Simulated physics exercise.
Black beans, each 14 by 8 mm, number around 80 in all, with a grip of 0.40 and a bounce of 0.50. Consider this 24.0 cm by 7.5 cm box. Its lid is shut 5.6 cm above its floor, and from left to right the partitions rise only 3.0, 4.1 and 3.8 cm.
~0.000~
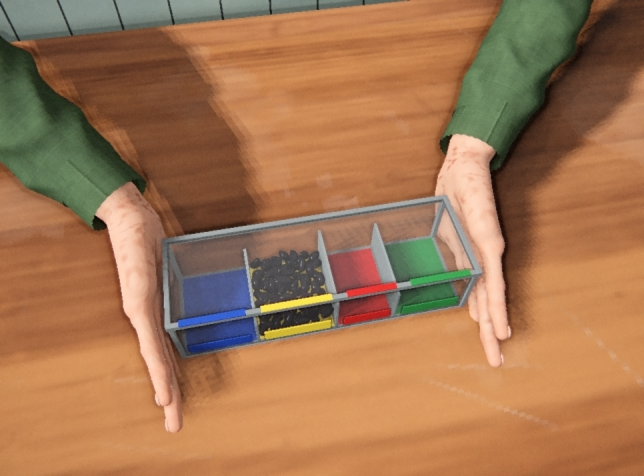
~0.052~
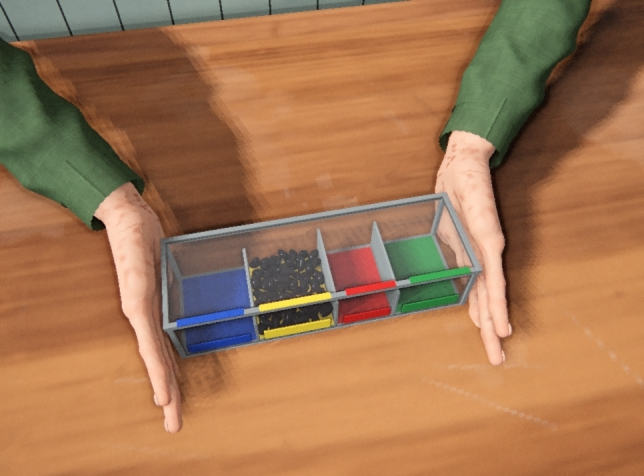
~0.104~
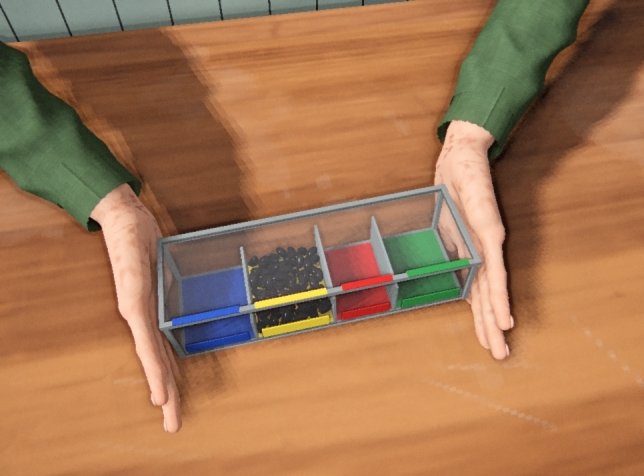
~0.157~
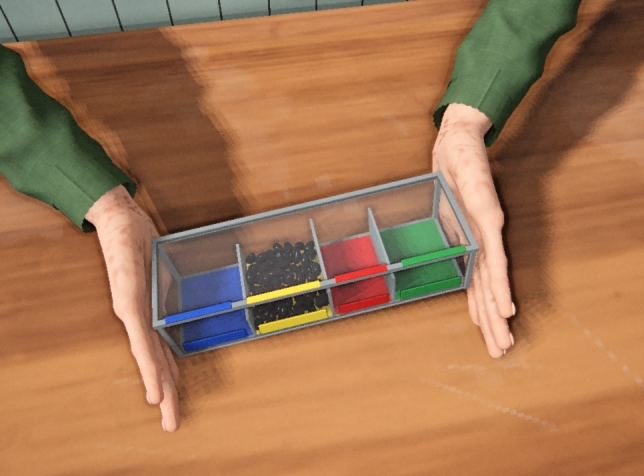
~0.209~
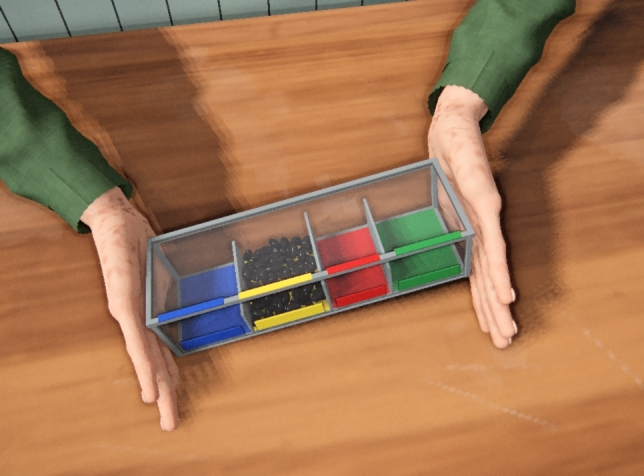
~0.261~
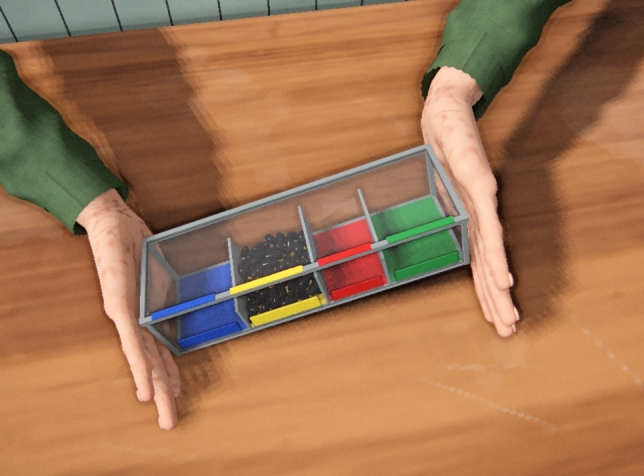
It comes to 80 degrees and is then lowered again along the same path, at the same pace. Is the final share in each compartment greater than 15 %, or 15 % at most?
Red: 15 % at most, blue: Greater than 15 %, green: 15 % at most, yellow: Greater than 15 %.
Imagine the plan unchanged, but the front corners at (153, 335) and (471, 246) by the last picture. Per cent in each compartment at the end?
Per cent at the end: Red 0; blue 35; green 0; yellow 65.
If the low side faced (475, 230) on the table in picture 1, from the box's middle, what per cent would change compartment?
Around 15 percent of them.
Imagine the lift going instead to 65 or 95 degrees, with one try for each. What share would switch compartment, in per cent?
About 5 and 75 per cent.
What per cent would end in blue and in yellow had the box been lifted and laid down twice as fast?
Then: Blue 50; yellow 50.
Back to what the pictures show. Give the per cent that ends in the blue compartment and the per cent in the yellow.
Blue: 25; yellow: 75.
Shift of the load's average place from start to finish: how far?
It shifts by roughly 3.0 cm.
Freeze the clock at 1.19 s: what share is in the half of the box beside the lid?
Roughly 20 per cent.
After 1.19 s, tilt 80 degrees; blue 10 %, yellow 90 %.
Then, at 1.81 s, tilt 35 degrees; blue 25 %, yellow 75 %.
Then, at 2.48 s, tilt 0 degrees; blue 25 %, yellow 75 %.
By 2.9 s all is still; red 0 %, blue 25 %, green 0 %, yellow 75 %.
